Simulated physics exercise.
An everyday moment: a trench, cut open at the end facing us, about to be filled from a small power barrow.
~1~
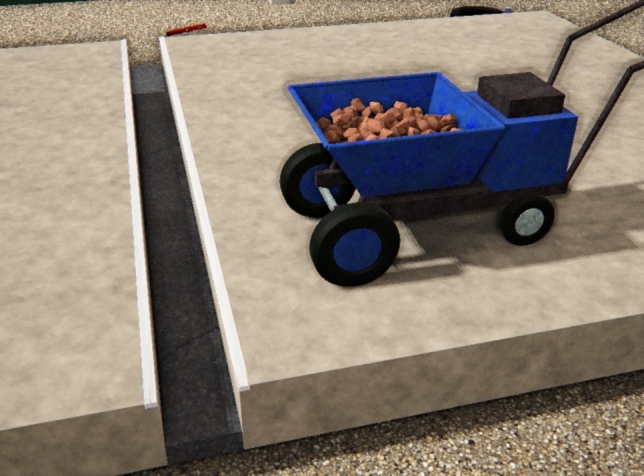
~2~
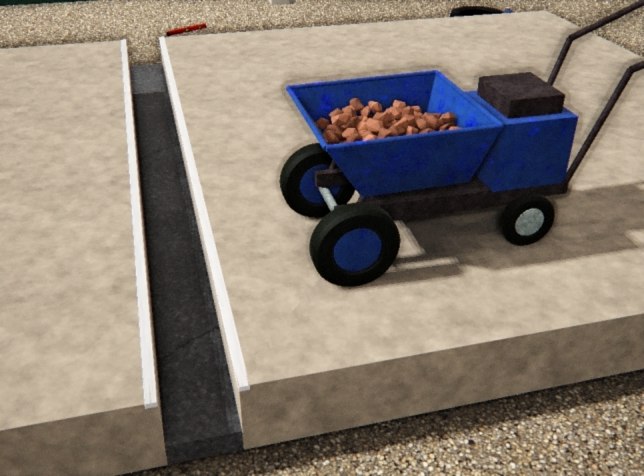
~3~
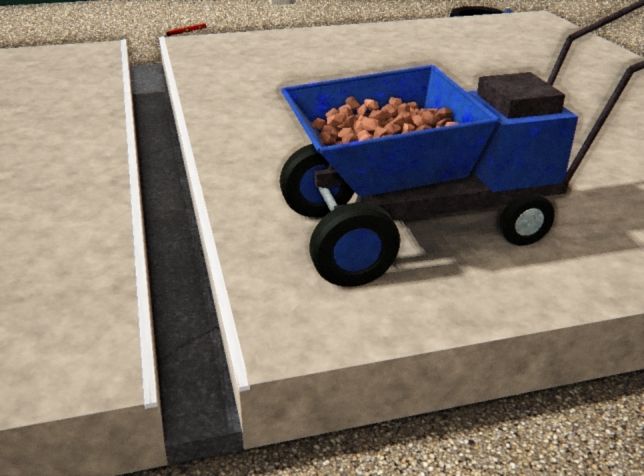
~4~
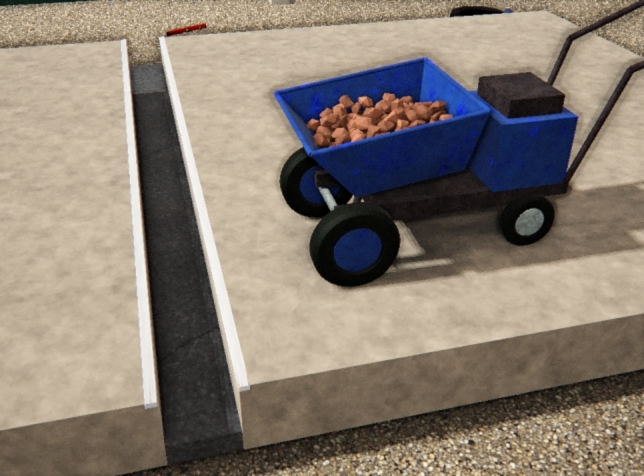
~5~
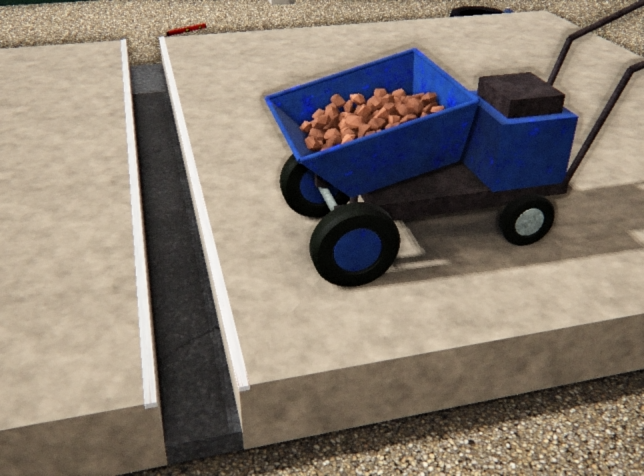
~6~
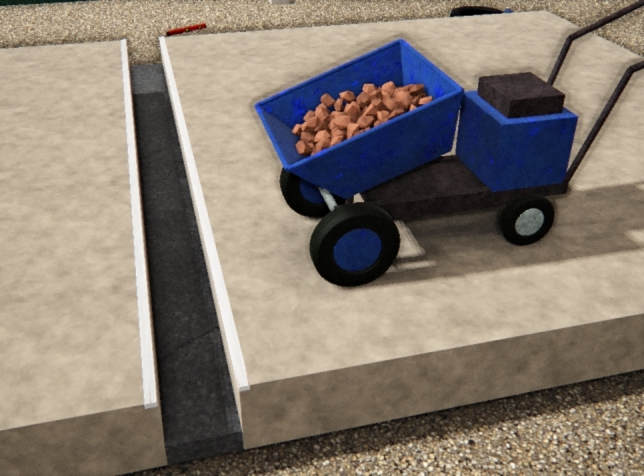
At the start, a small blue power barrow loaded with reddish-brown rubble stands on a pale slab, its skip level, to the right of a narrow, dark trench. The skip then begins tilting toward the trench, slowly, and its back end lifts until it is clearly tipped, the lumps still inside and the wheels unmoved.
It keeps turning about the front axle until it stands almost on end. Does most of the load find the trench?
In the trench: The larger part.
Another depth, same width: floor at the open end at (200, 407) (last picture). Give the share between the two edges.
About 70 per cent.
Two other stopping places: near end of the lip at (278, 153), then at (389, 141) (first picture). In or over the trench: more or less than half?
The first try: Most of it. The second: Less than half.
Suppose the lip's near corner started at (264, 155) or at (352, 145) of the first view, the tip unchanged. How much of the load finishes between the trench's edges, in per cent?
The first gives 60 %, the second 70 %.
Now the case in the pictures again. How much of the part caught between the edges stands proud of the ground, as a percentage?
Close to 0 per cent.
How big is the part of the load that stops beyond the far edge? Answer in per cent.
It comes to 0 per cent or so.
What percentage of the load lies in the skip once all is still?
Some 0 per cent.
Soon after the last picture, skip tipped steeply; all in the skip.
A little later, skip tipped right over; most in the skip; a small part short of the trench; about a quarter in or heaped over the trench.
Later still, skip tipped right over; a stray few in the skip; a small part short of the trench; most in or heaped over the trench.
At rest, skip tipped right over; a stray few short of the trench; nearly all in or heaped over the trench; none beyond it.
